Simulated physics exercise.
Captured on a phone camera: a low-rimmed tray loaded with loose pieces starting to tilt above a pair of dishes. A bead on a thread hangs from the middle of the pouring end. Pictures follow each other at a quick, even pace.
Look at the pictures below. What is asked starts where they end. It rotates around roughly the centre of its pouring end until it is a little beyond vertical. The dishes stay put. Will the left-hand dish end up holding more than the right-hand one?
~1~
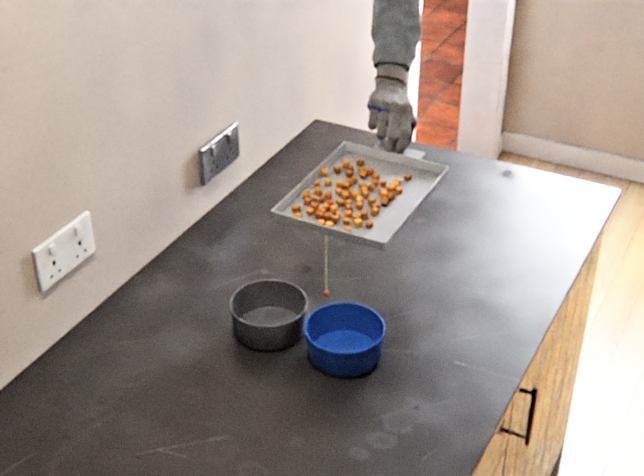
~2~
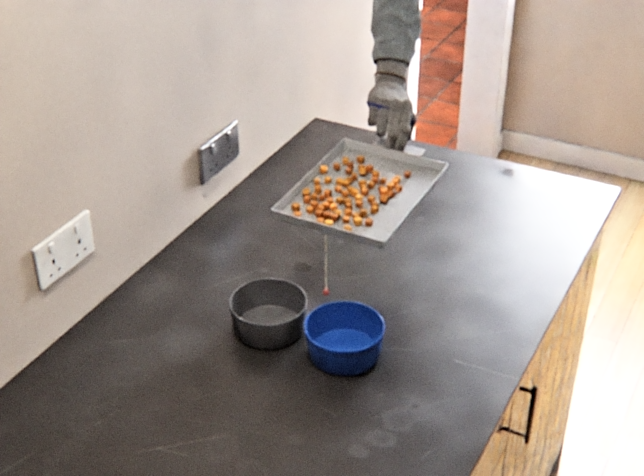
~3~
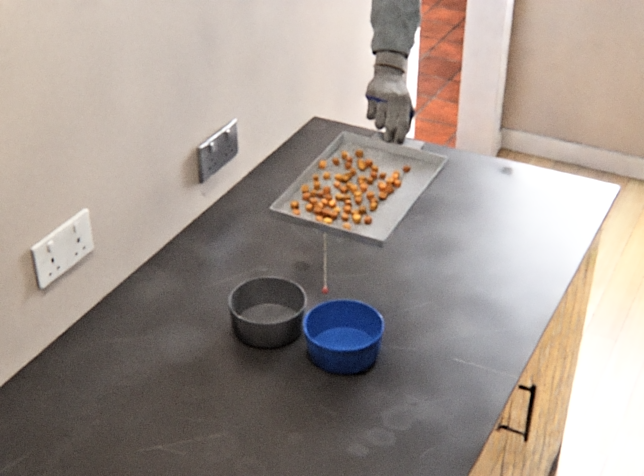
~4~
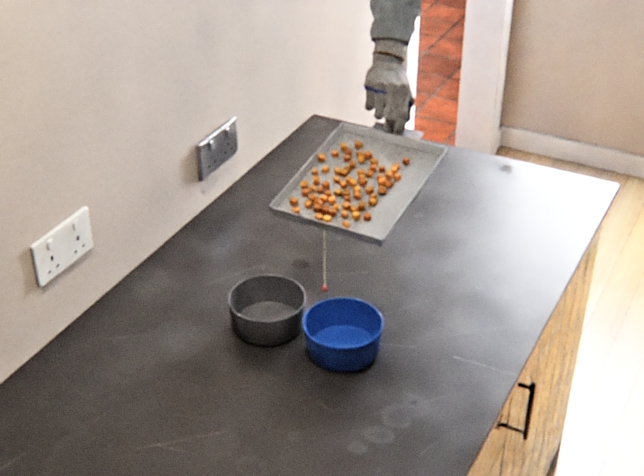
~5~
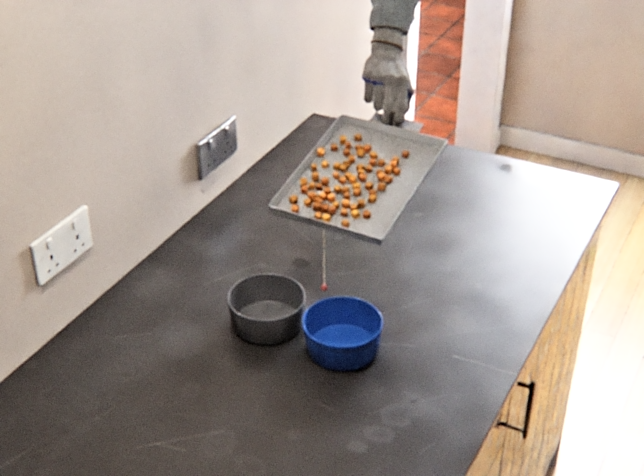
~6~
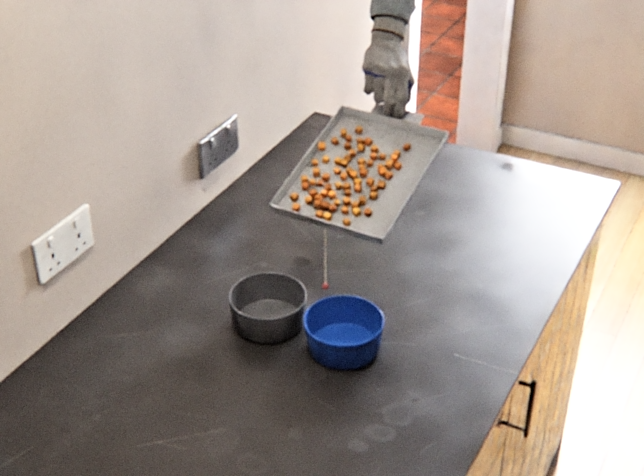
No, the right-hand one gets more.
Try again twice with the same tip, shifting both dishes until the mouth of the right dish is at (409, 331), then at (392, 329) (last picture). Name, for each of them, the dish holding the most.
Case one: The dish at left. Case two: The dish at left.
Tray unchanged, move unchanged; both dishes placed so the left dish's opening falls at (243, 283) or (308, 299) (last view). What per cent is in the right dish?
50, then 20 %.
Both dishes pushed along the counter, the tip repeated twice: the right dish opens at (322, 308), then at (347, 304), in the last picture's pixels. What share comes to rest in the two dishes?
First case 60 in a hundred, second case 40 in a hundred.
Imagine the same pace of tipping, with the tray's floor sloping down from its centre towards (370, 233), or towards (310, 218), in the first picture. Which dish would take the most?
First: The dish at right. Second: The dish at left.
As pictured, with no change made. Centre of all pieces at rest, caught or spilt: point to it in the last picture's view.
Roughly at (319, 345), give or take.
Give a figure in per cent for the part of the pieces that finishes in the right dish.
It comes to around 50 per cent of the load.
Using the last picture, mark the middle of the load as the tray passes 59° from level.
The load's middle is around (330, 211).
Soon after the last picture, tray tipped steeply; nearly all on the tray; a stray few in the air.
A little later, tray tipped right over; most on the tray; a stray few in the right dish; a stray few in the left dish; a stray few outside both; a small part in the air.
Later still, tray tipped past a quarter turn; about half in the right dish; about a quarter in the left dish; about a quarter outside both.
At rest, tray tipped past a quarter turn; about half in the right dish; about a quarter in the left dish; about a quarter outside both.
